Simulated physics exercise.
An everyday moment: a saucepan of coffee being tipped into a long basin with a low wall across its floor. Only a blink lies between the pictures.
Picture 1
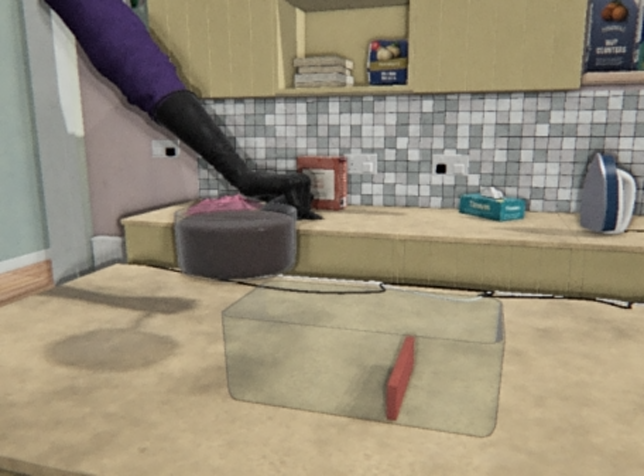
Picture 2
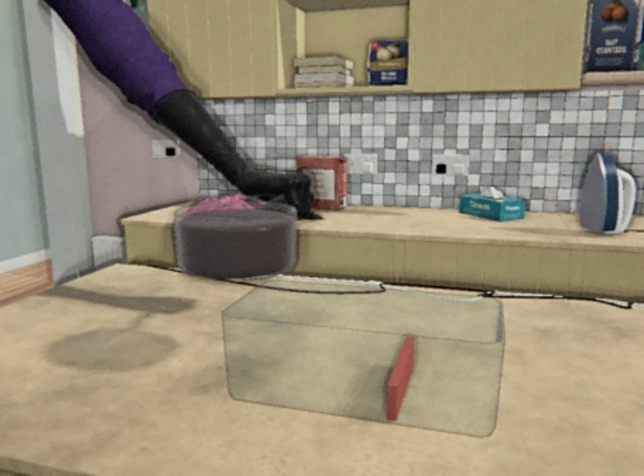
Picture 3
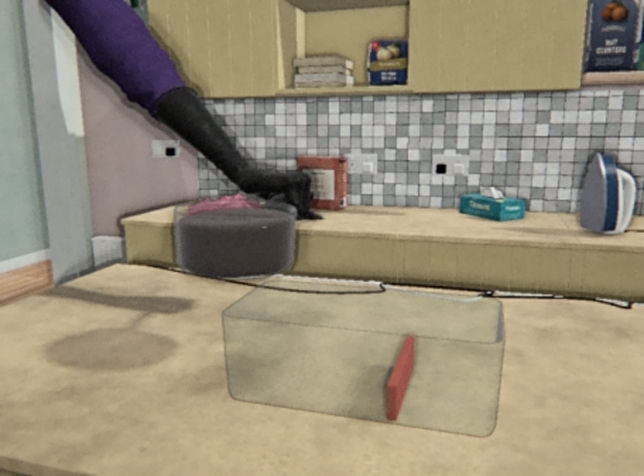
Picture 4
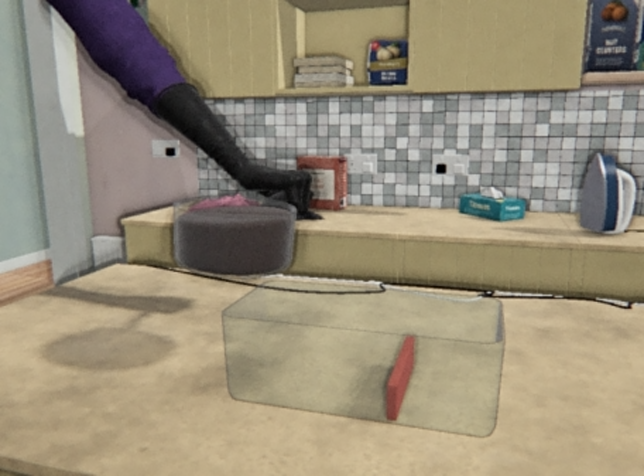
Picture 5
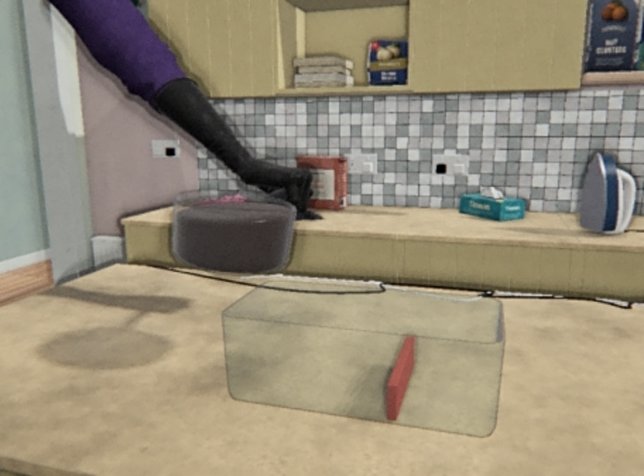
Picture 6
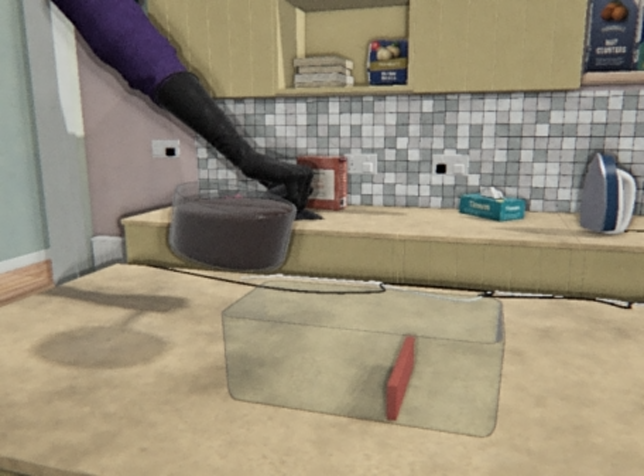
In a kitchen, a black-gloved hand gradually tilting a pan of dark liquid beside a clear basin with a low red wall.
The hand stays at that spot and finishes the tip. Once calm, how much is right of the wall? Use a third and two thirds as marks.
It comes to under a third.
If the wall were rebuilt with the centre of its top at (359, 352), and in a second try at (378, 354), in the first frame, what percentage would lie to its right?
Roughly 80 per cent, and 45 per cent.
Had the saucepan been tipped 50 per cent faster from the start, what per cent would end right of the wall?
Some 25 per cent.
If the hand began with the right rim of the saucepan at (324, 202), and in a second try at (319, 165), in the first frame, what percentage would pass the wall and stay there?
First some 65, then 65 per cent.
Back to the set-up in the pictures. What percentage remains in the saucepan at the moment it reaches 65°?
Some 50 per cent.
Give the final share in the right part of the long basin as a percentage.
It comes to 10 per cent or so.
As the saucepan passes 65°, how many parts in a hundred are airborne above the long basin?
It comes to 30 per cent or so.
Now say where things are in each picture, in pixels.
In the first picture, it leans 0°; its right rim is at (292, 215); the coffee meets the walls at (188, 217) and (292, 222); the long basin's rim runs from (245, 297) to (502, 321); the wall's top is at (402, 360).
In the second picture, it leans 1°; its right rim is at (292, 215); the coffee meets the walls at (188, 217) and (292, 221).
In the third picture, it leans 2°; its right rim is at (292, 215); the coffee meets the walls at (188, 215) and (292, 219).
In the fourth picture, it leans 5°; its right rim is at (292, 215); the coffee meets the walls at (187, 213) and (291, 217).
In the fifth picture, it leans 8°; its right rim is at (291, 215); the coffee meets the walls at (186, 209) and (291, 214).
In the sixth picture, it leans 13°; its right rim is at (291, 215); the coffee meets the walls at (185, 204) and (292, 210).
A moment on, the tilt is 65° and 51 per cent is still to pour, 18 is left of the wall and 0 right of it.
Next, the tilt is 101° and 7 per cent is still to pour, 75 is left of the wall and 6 right of it.
Then the tilt is 112° and 0 per cent is still to pour, 90 is left of the wall and 8 right of it.
Later the tilt is 112° and 0 per cent is still to pour, 89 is left of the wall and 9 right of it.
Finally, 89 per cent lies left of the wall, 9 right of it and 1 outside.
